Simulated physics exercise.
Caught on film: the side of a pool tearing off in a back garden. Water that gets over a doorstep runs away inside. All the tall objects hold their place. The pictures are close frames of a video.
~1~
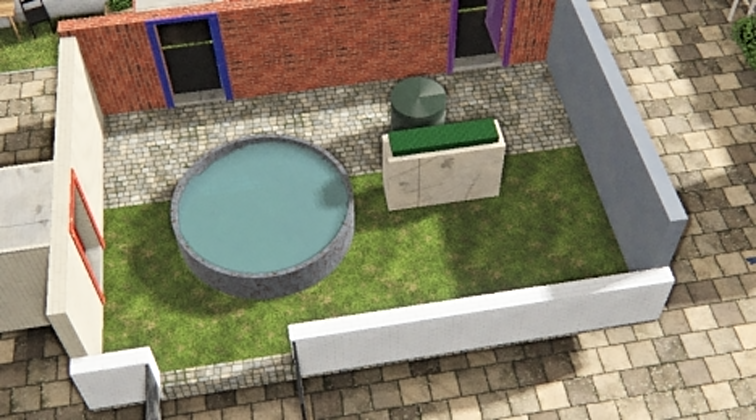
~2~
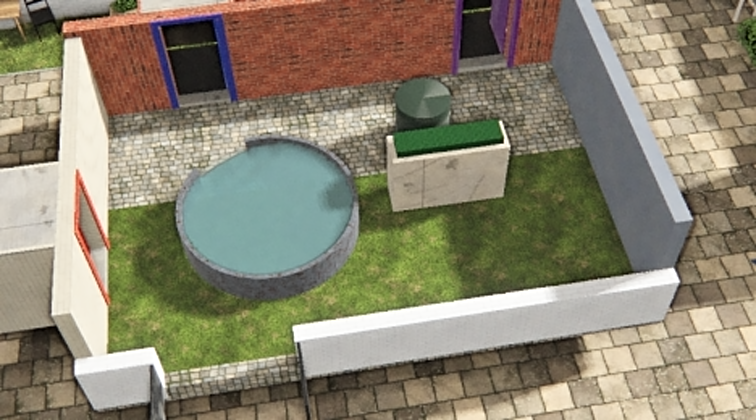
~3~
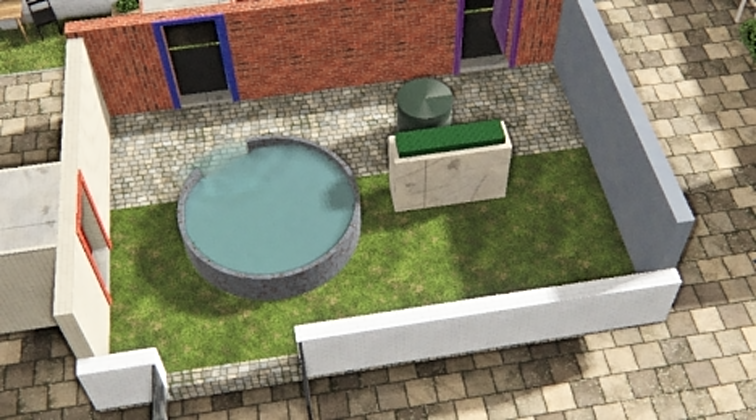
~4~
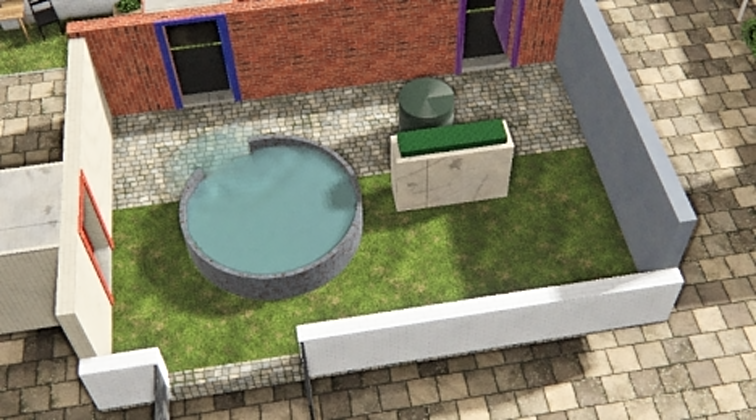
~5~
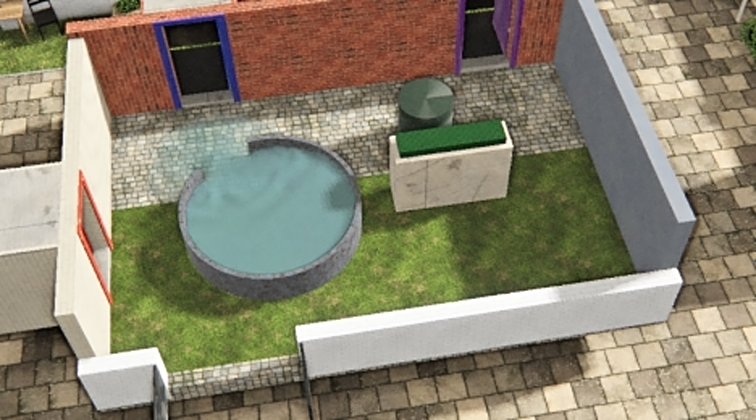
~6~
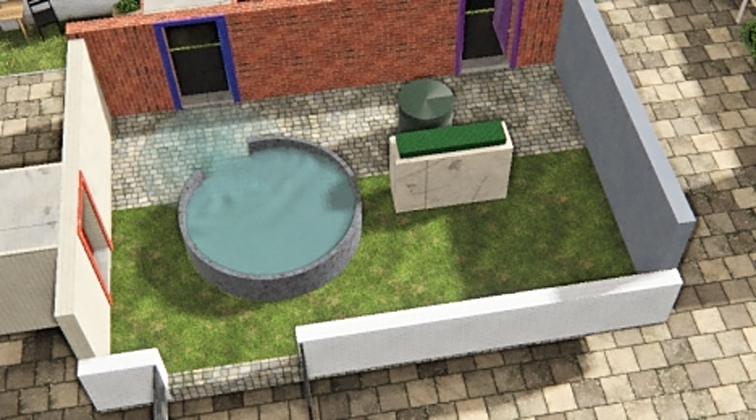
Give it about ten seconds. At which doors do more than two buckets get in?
The red door admits no more than that; the blue door lets in a lot; the purple door admits no more than that.
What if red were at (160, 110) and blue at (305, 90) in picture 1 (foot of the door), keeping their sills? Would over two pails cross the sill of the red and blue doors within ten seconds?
Then: The red door floods, the blue door is under.
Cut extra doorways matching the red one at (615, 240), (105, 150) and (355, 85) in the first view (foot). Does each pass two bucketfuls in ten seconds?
As listed: Takes less, goes over, takes less.
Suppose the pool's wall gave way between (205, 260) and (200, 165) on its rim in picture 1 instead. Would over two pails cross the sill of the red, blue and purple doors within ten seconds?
One by one: Red goes over, blue floods, purple keeps below it.
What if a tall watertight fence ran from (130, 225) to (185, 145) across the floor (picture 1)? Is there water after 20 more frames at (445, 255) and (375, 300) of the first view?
As listed: Not flooded, dry.
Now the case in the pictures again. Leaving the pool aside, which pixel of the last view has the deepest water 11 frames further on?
I would point to (165, 114).
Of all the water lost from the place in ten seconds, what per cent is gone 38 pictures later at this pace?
Near 65 in a hundred.
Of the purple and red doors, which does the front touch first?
First comes the one in red.
A moment on, water covers 15 % of the floor; the red door not reached, the blue door over two buckets in, the purple door not reached.
Next, water covers 15 % of the floor; the red door not reached, the blue door far over two buckets in, the purple door not reached.
Then, water covers 30 % of the floor; the red door wet at the sill, nothing in, the blue door far over two buckets in, the purple door not reached.
Later, water covers 50 % of the floor; the red door wet at the sill, nothing in, the blue door far over two buckets in, the purple door not reached.
In the end, water covers 70 % of the floor; the red door wet at the sill, nothing in, the blue door far over two buckets in, the purple door wet at the sill, nothing in.
